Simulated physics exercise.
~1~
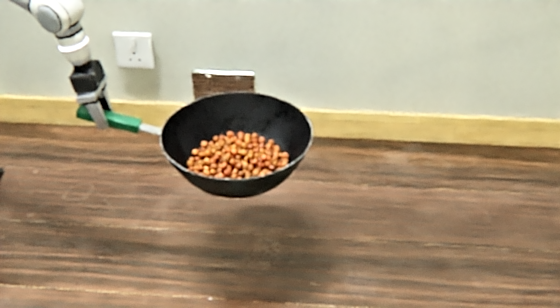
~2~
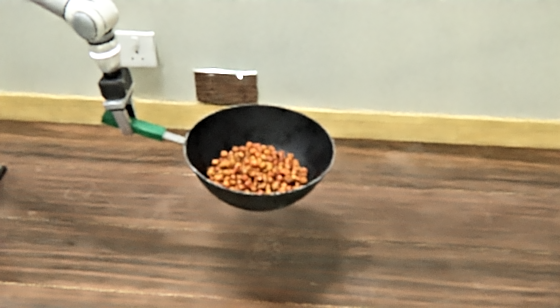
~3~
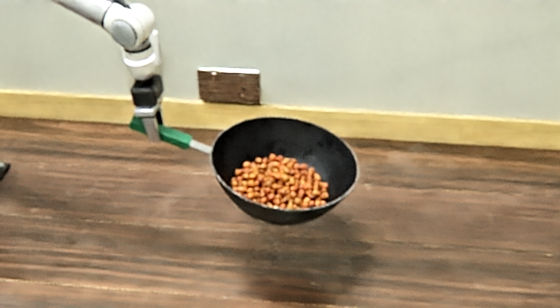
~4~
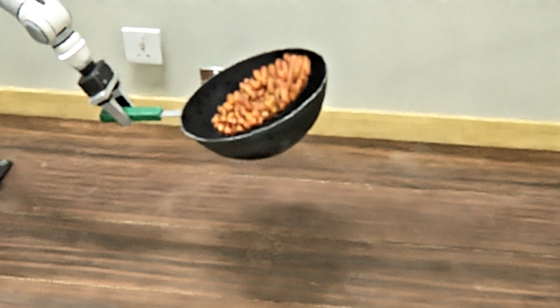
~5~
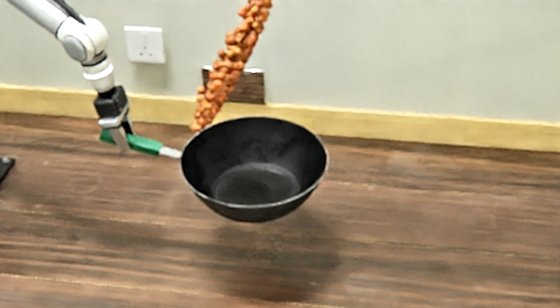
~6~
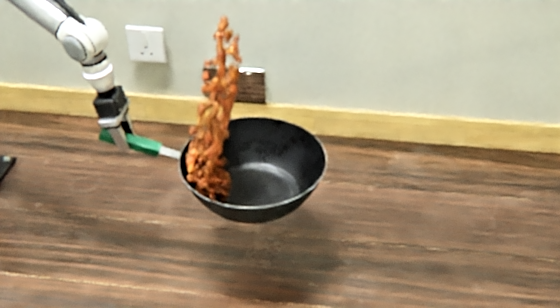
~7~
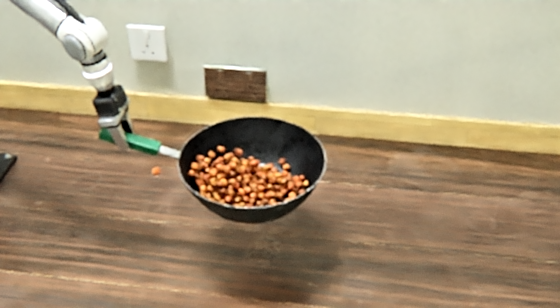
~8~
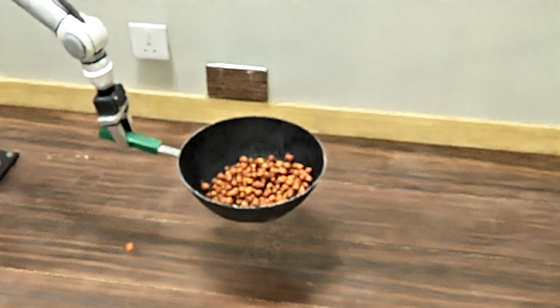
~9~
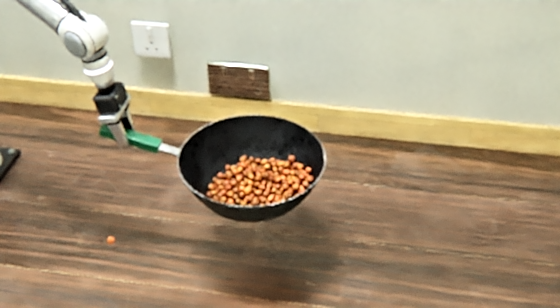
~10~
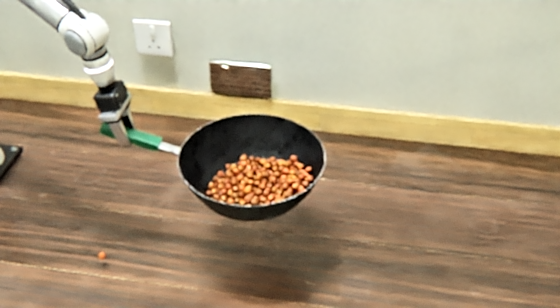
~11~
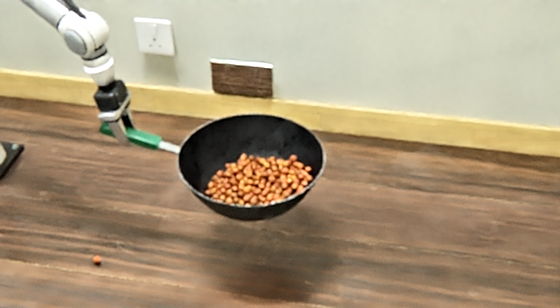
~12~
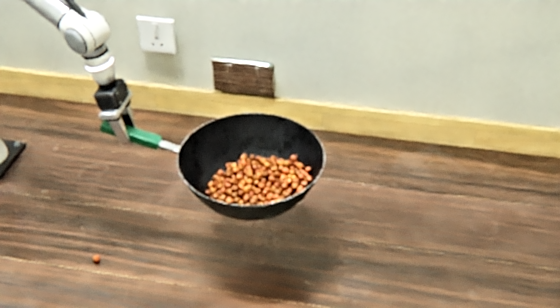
Hazelnuts flying up from a black wok tossed by a robot arm, nearly all landing back inside while one drops to the floor.
